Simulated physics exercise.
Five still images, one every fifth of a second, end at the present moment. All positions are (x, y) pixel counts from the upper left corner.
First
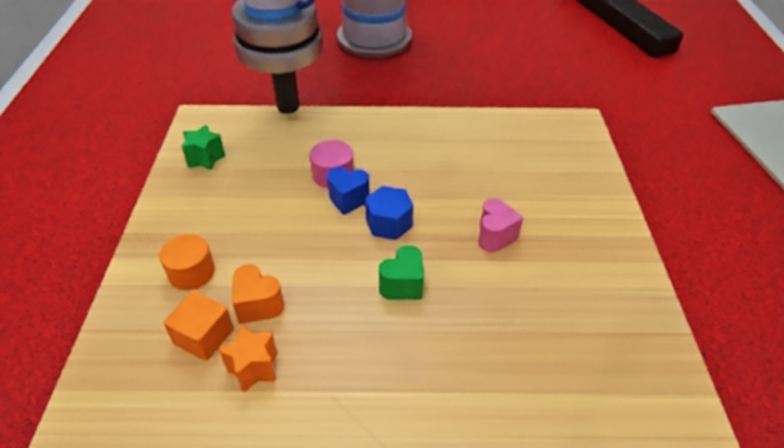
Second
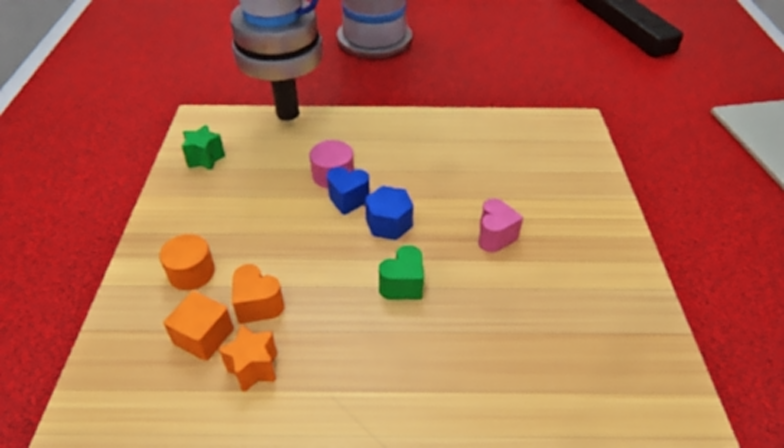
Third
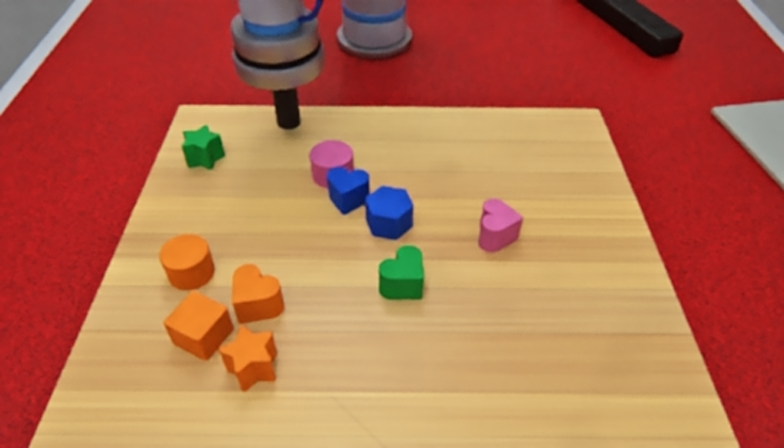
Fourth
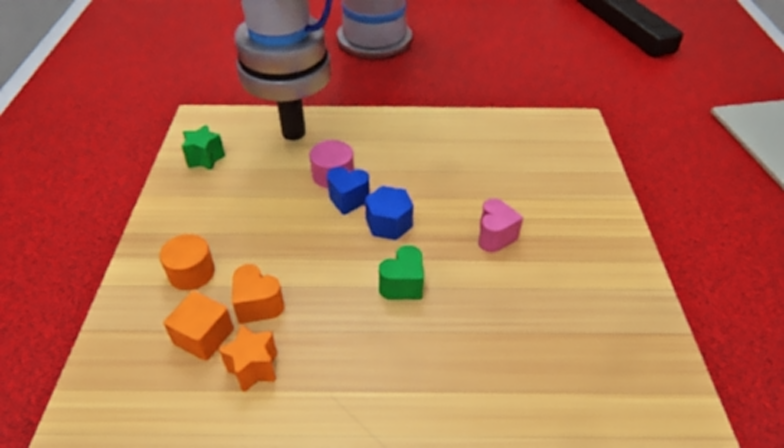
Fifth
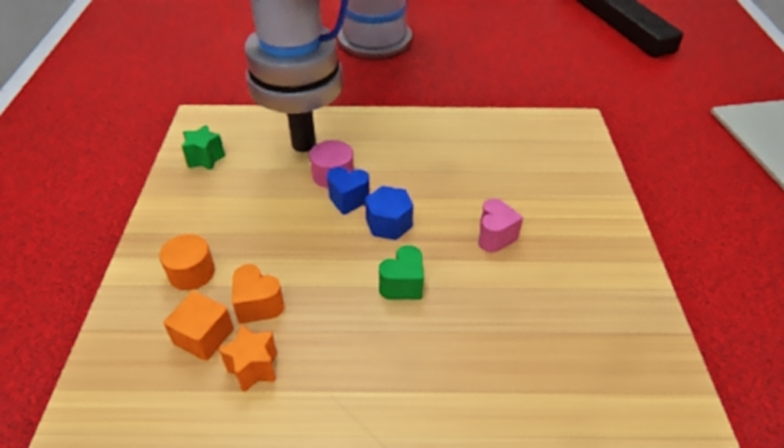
On a wooden board set on a red surface, green, pink, blue and orange blocks lie scattered beneath a robotic arm with a dark bar. The bar starts near the board's far edge, moves slightly toward the viewer, then shifts right, ending close beside the pink round block, while the blocks stay still.
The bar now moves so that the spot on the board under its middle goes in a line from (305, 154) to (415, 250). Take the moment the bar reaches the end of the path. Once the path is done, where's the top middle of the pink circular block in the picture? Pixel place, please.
Just about (389, 251).
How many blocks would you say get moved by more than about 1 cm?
I predict three or more.
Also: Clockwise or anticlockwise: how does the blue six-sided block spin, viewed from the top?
It turns round anticlockwise.
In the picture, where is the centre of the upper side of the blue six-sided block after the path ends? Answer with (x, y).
So, by the moment the path ends, you'll find the top centre of the blue six-sided block at (450, 243).
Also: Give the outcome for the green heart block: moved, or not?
Shifted out of place.
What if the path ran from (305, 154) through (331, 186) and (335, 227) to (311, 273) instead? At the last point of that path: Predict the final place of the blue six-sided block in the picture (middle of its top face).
I predict (414, 217).
The first path, step by step. One third of the way, bar at (338, 173); pink circular block at (351, 183); blue heart block at (361, 208), turned 30° anticlockwise; blue six-sided block at (402, 210), turned 20° anticlockwise.
Two thirds of the way, bar at (376, 205); pink circular block at (374, 220); blue heart block at (358, 247); blue six-sided block at (421, 227), turned 95° anticlockwise.
At the end, bar at (415, 240); pink circular block at (389, 251); blue heart block at (347, 262), turned 50° clockwise; blue six-sided block at (450, 243), turned 130° anticlockwise; green heart block at (411, 280), turned 15° clockwise.
